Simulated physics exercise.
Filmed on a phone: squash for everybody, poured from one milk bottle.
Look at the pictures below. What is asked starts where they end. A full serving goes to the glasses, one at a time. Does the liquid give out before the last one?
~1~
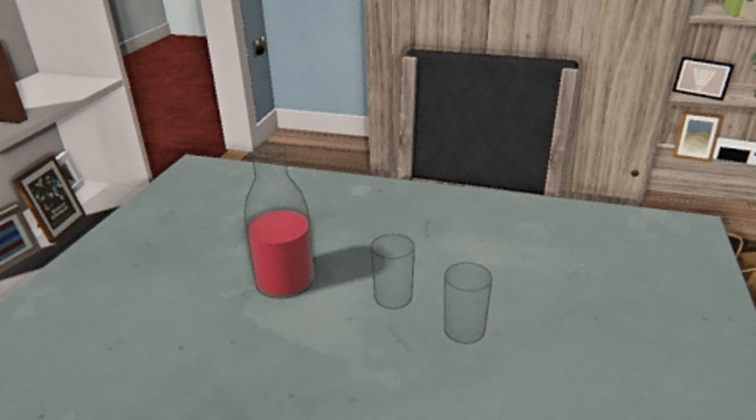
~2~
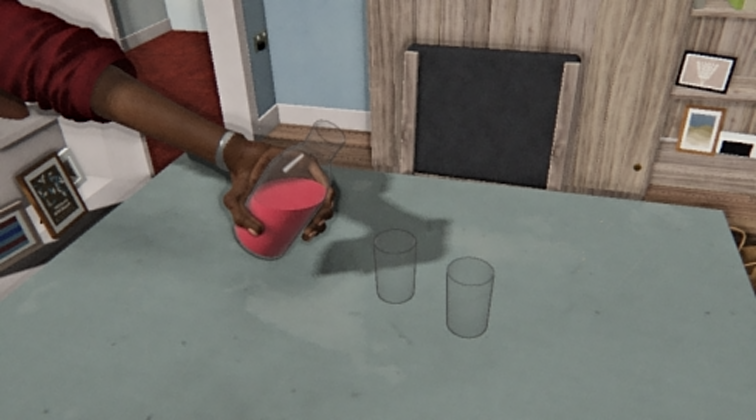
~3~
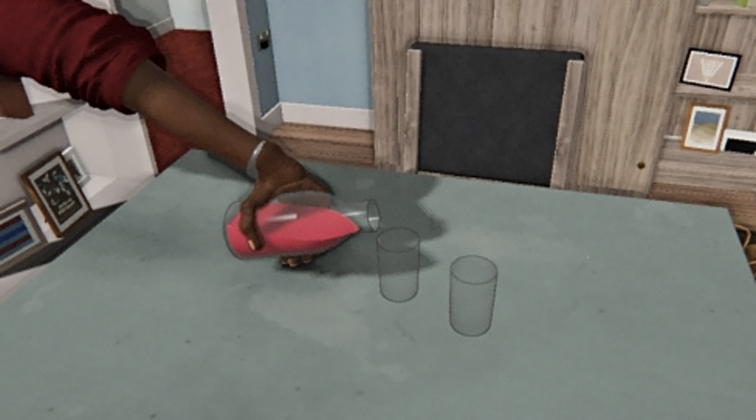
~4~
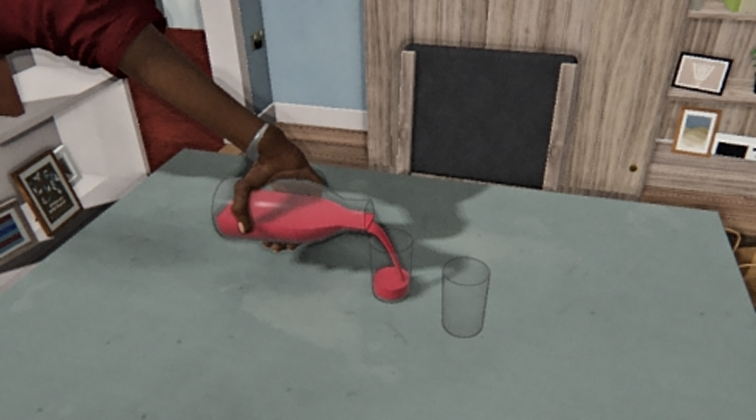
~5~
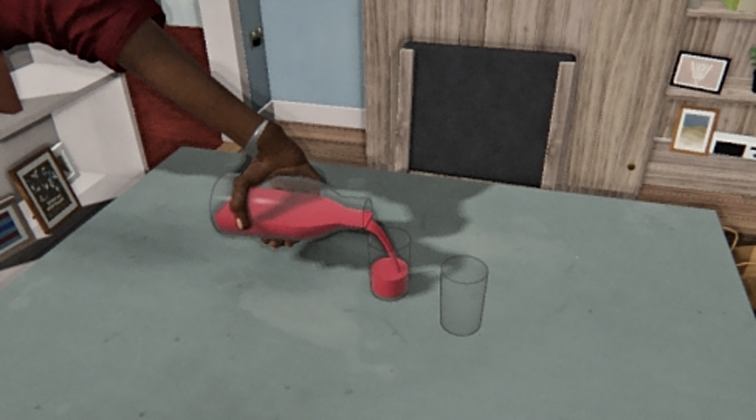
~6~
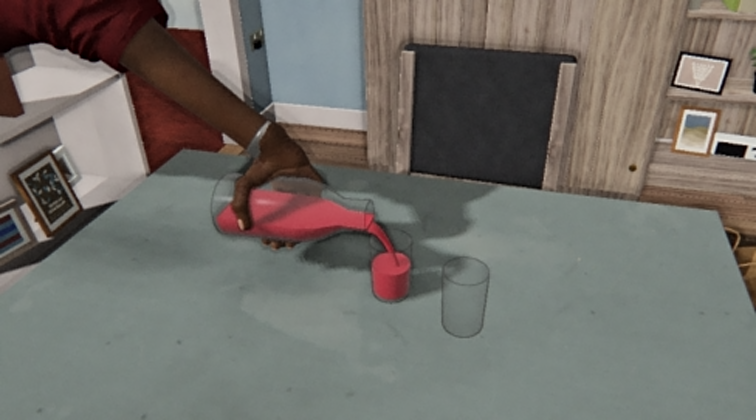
It suffices.
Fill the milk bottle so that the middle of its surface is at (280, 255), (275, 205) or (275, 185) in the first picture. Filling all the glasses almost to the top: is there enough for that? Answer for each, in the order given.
First start gives out early, second start lasts, third start lasts.
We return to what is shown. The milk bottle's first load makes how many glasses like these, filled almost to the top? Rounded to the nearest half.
Near 3.0, by my count.
Next, the first is about three quarters full.
After that, the first is done and the milk bottle has about two thirds of its load.
Finally, both are full and about a third of the squash is over.
